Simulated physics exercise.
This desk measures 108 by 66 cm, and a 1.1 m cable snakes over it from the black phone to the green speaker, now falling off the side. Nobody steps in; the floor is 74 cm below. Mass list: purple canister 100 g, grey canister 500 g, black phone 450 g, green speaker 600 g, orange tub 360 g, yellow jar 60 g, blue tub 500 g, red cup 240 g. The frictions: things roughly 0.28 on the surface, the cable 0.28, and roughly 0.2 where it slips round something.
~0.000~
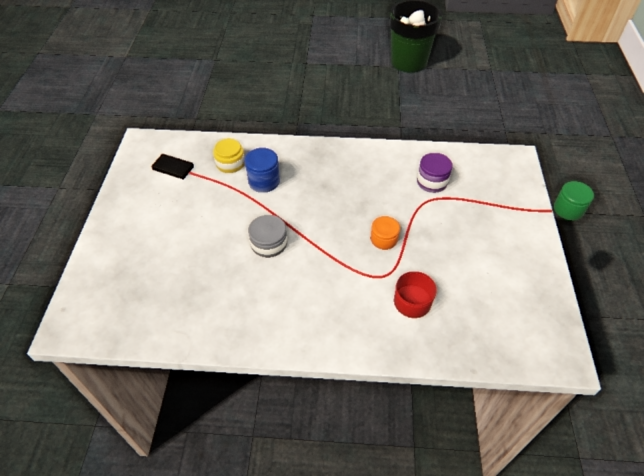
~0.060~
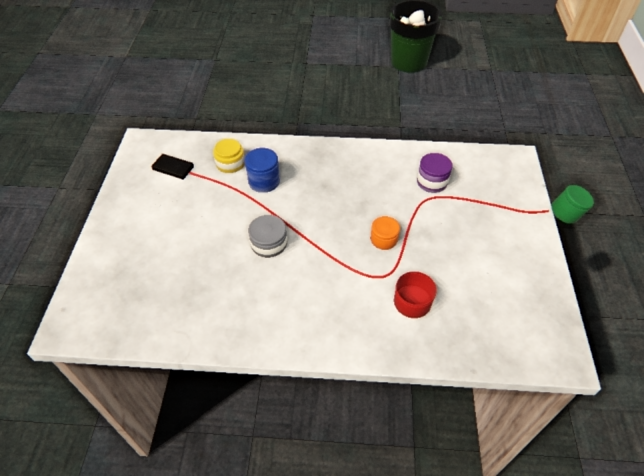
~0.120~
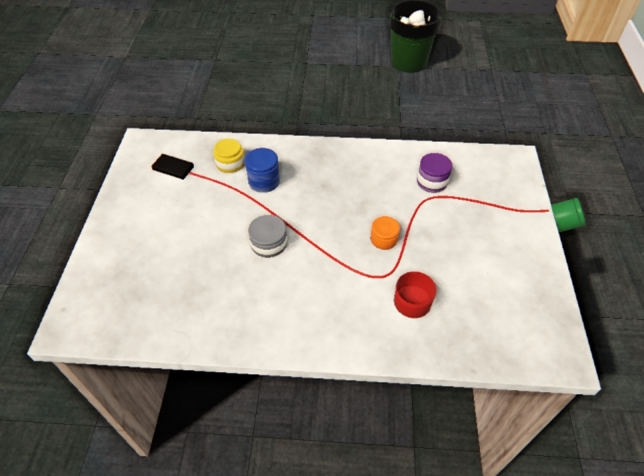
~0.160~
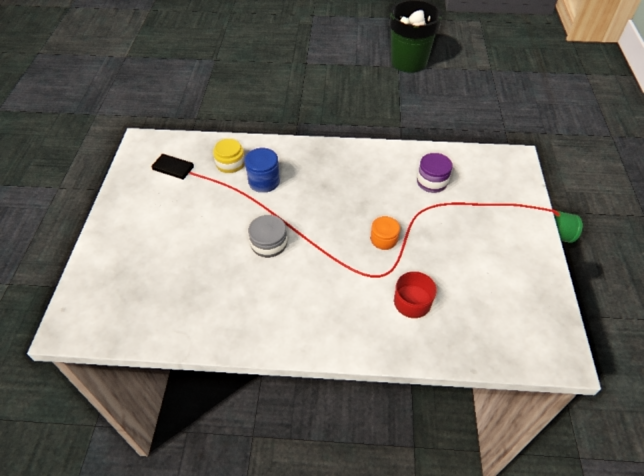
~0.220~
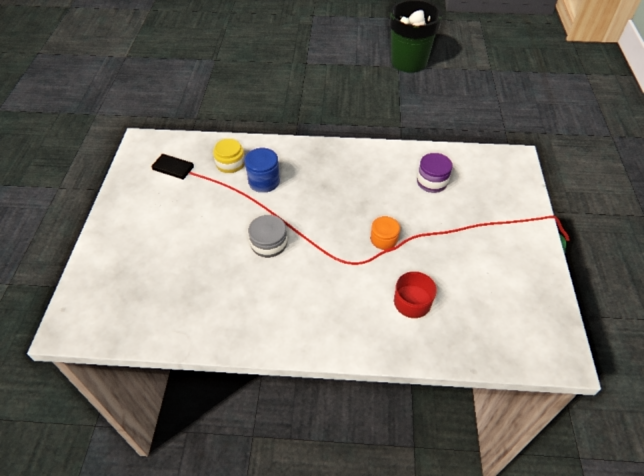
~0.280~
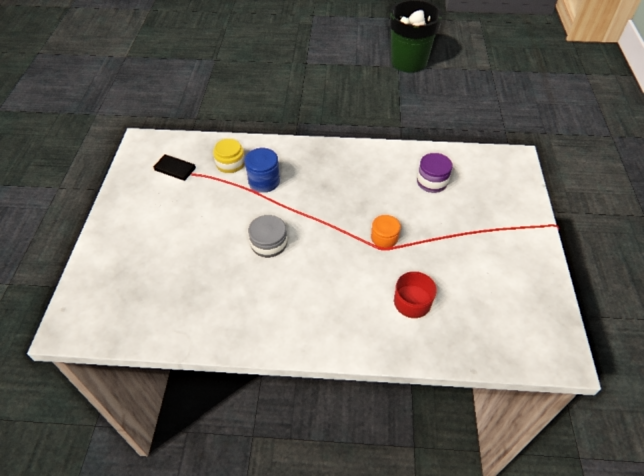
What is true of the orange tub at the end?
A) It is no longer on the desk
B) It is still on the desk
B.
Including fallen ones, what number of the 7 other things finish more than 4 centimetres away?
That gives 2.
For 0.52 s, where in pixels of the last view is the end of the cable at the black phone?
Look around (266, 207) and you'll see it.
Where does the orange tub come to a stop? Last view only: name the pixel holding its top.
It comes to rest at about (403, 169).
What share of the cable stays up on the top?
About 0 %.
After 0.5 s, the cable's tail end at (266, 207); orange tub 15 cm off its start, black phone 23 cm off its start, green speaker over the edge.
After 0.7 s, the cable's tail end at (370, 221); orange tub 18 cm off its start, black phone 47 cm off its start, green speaker over the edge.
After 1.0 s, the cable's tail end at (496, 239); orange tub 18 cm off its start at (403, 169), black phone 76 cm off its start at (479, 242), green speaker over the edge.
After 1.2 s, the cable's tail end at (573, 255); orange tub 18 cm off its start, black phone 93 cm off its start, green speaker over the edge.
After 2.4 s, the cable has left the top; orange tub 18 cm off its start at (403, 169), black phone over the edge, green speaker over the edge.
